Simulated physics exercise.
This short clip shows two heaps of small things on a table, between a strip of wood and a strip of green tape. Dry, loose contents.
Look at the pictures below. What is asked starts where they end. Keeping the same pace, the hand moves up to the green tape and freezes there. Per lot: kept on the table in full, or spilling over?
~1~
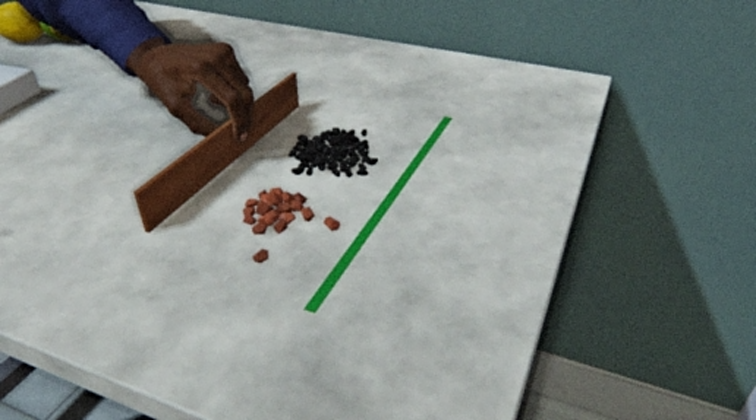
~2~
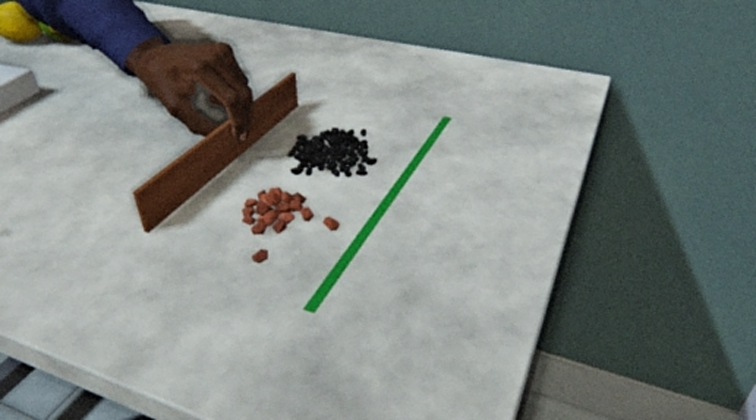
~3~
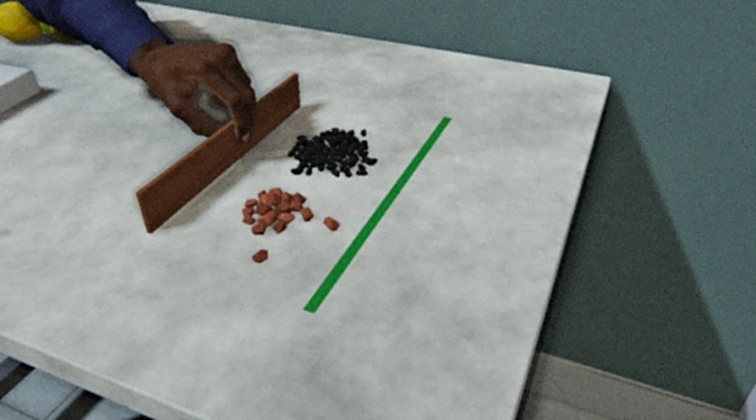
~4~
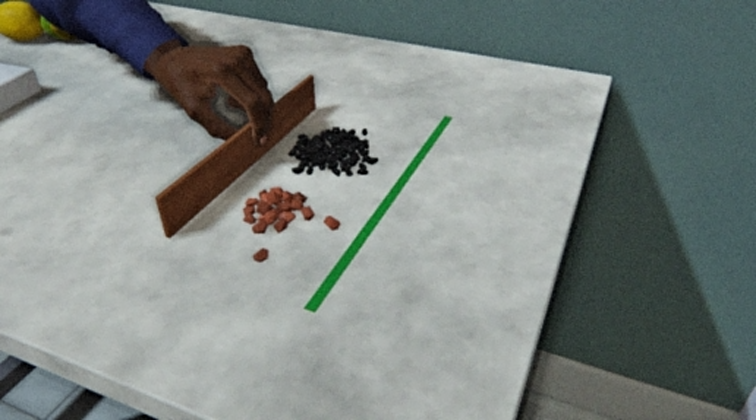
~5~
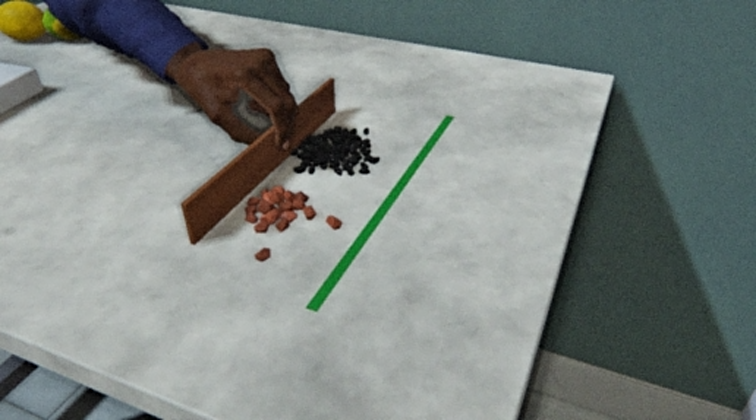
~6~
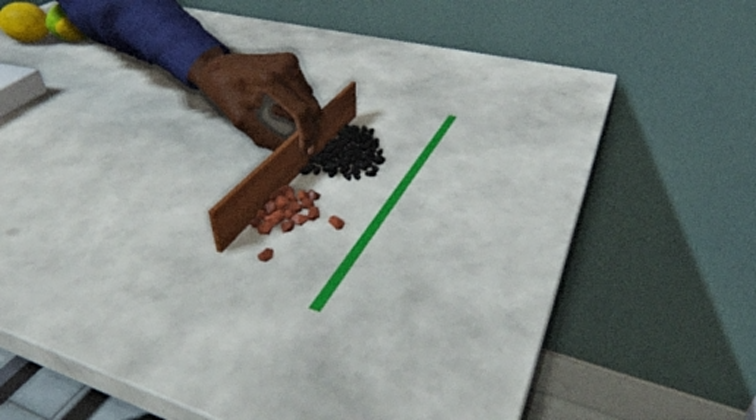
Nearer lot - kept in full; farther lot - kept in full.
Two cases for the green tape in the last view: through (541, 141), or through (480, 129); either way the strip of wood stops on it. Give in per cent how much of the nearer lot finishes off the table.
Off the table: Close to 0 % for the first line, close to 0 % for the second.
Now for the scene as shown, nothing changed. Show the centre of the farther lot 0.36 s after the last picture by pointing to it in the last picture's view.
Its middle is roughly at (394, 164) in the last frame.
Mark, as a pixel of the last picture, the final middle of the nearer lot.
Somewhere around (390, 241) once nothing moves.
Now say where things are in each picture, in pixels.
In the first picture, strip of wood at (155, 201), at rest; green tape at (444, 124), well back from the edge; edge at (565, 242); nearer lot at (276, 214), a few bits of crushed brick; farther lot at (328, 152), many black beans.
In the second picture, strip of wood at (154, 201), at rest; farther lot at (328, 152).
In the third picture, strip of wood at (157, 202); nearer lot at (275, 214).
In the fourth picture, strip of wood at (176, 206); farther lot at (329, 152).
In the fifth picture, strip of wood at (201, 212); nearer lot at (278, 213).
In the sixth picture, strip of wood at (227, 219); green tape at (448, 123); edge at (570, 241); nearer lot at (280, 212), about half pushed along; farther lot at (349, 150), nearly all pushed along.
Then, 0.36 s after the last picture, strip of wood still moving, near (350, 148); nearer lot all on the table, its front near (368, 234); farther lot all on the table, its front near (417, 184).
Then, 0.74 s after the last picture, strip of wood stopped at the green tape; nearer lot all on the table, its front near (426, 250); farther lot all on the table, its front near (478, 184).
At rest, strip of wood stopped at the green tape; nearer lot all on the table, its front near (426, 250); farther lot all on the table, its front near (478, 184).
